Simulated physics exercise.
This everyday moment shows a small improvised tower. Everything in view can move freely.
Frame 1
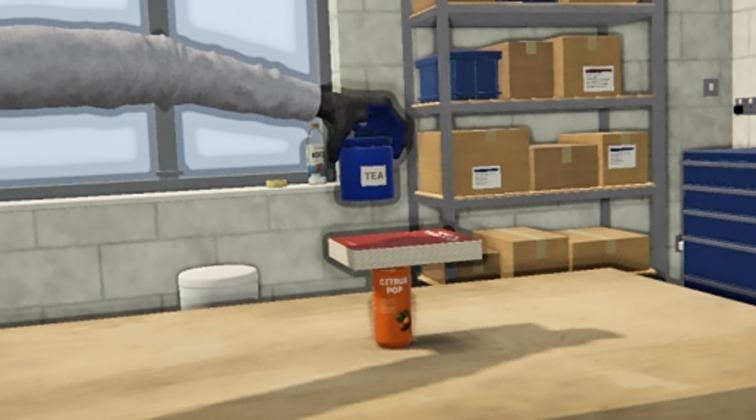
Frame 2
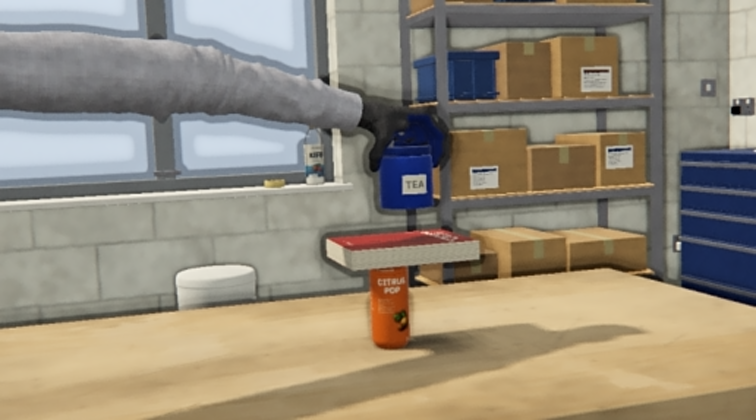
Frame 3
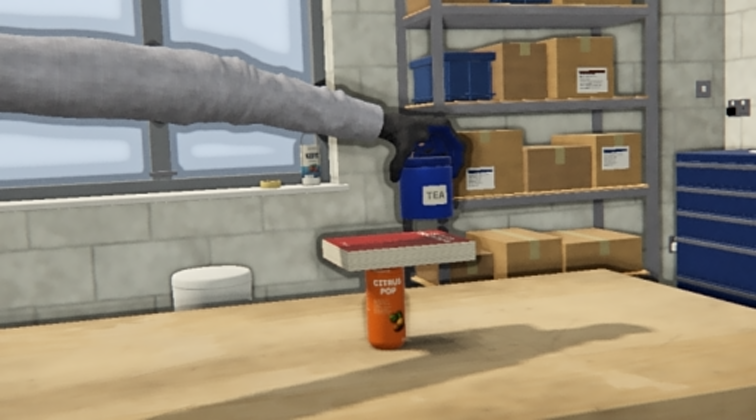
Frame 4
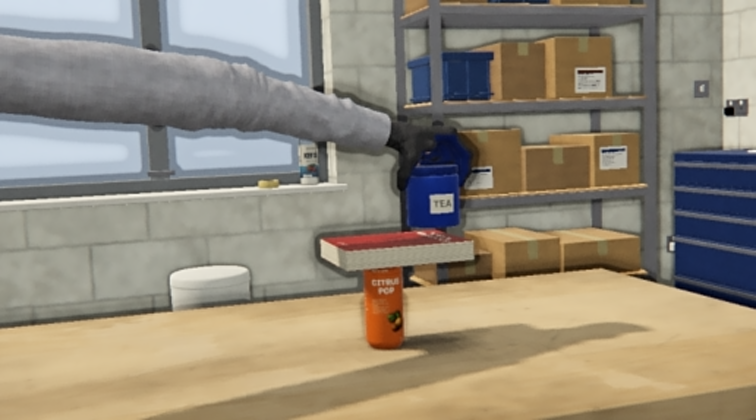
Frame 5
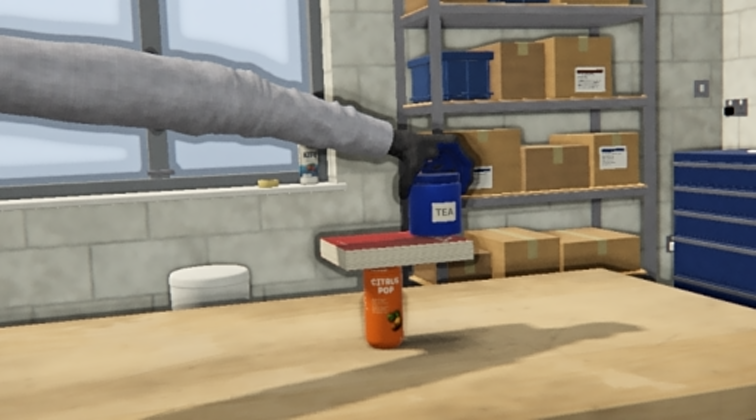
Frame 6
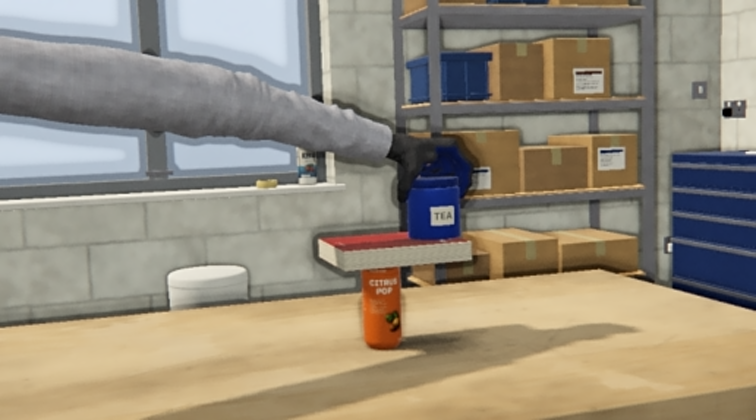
A gloved hand moves a blue tea jar right and lowers it onto the red book.
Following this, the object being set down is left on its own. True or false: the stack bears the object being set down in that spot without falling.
False.
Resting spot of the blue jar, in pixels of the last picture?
The object finishes somewhere near (489, 310).
Then, 0.30 s past the last view, blue jar now fallen; red book rocked 66° from its first pose.
Then, 0.40 s past the last view, red book now fallen.
Then, 0.60 s past the last view, things are still on the move.
Finally, fallen, blue jar and red book; orange can still in place. Final places as the last picture's camera would see them, blue jar near (489, 310). The stack gives way.
